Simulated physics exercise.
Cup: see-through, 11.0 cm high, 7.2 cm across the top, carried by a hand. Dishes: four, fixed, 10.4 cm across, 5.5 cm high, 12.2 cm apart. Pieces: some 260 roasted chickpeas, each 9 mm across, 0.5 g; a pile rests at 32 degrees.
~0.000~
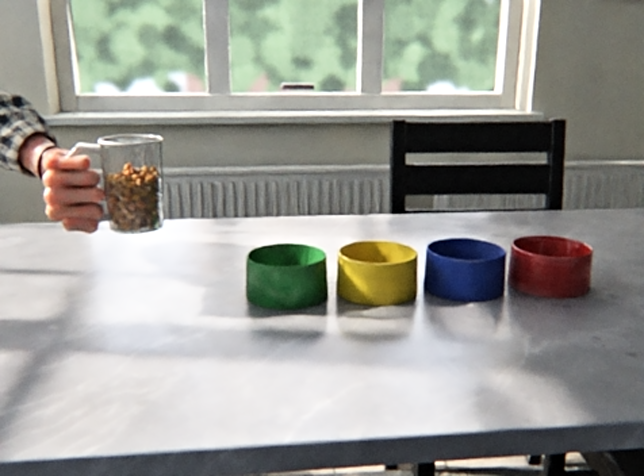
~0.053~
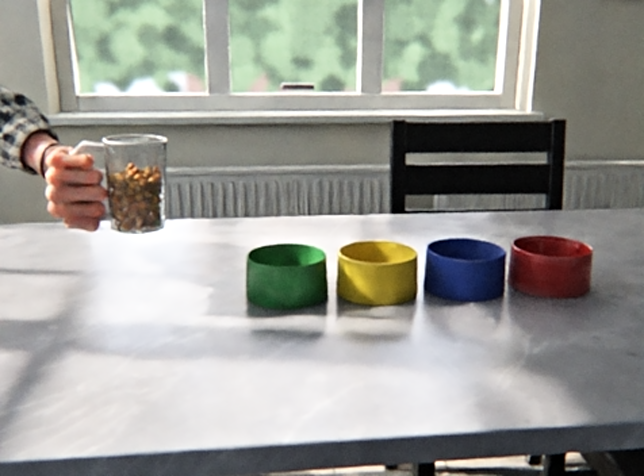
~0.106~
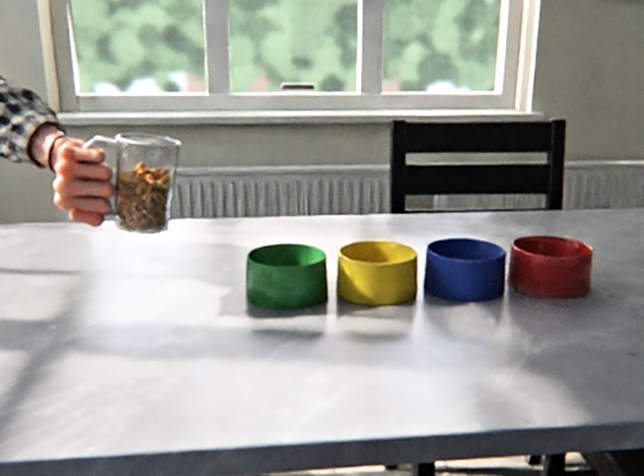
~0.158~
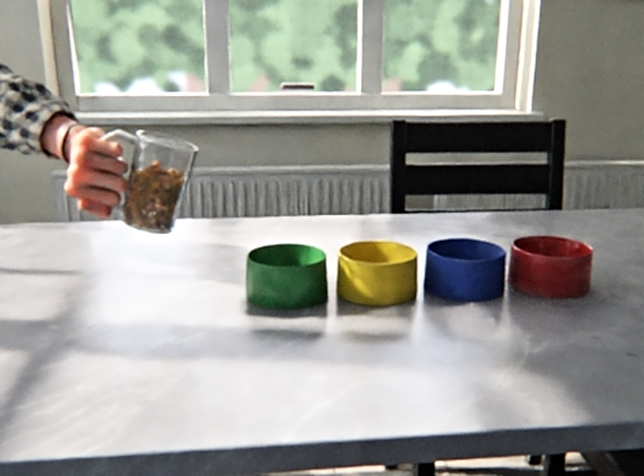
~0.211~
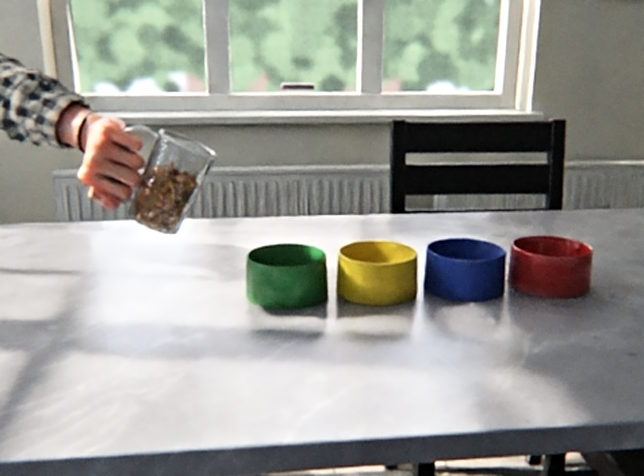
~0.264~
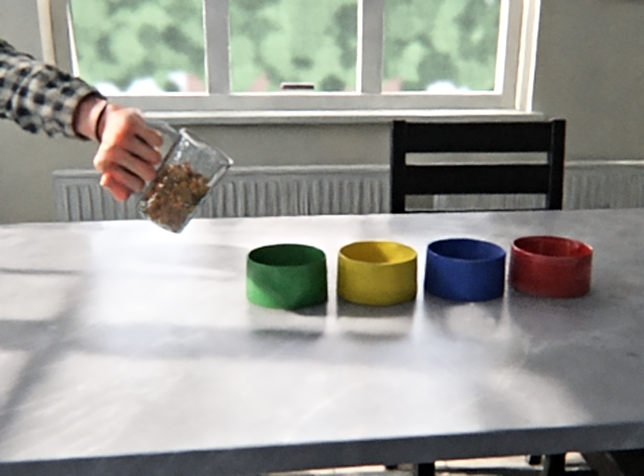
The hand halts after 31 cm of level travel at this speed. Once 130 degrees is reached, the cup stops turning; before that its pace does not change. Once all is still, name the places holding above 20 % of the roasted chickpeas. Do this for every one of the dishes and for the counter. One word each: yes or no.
Red: No; blue: No; green: No; yellow: Yes; counter: No.
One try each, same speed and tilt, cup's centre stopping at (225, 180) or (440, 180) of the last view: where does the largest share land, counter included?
The biggest share goes to green first, then to yellow.
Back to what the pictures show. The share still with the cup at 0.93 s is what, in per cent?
About 40 percent of the load.
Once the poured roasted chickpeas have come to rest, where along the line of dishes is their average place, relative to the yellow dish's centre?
Some 2 cm in the +x direction.
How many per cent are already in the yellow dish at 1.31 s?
About 90 per cent by then.
Then, at 0.67 s, tilt 106 degrees; cup holds 100 %.
Then, at 0.93 s, tilt 130 degrees; cup holds 40 %, yellow 60 %.
Then, at 1.31 s, tilt 130 degrees; cup holds 0 %, blue 5 %, yellow 90 %.
In the end, at 1.7 s, red 0 %, blue 5 %, green 0 %, yellow 90 %, counter 10 %.
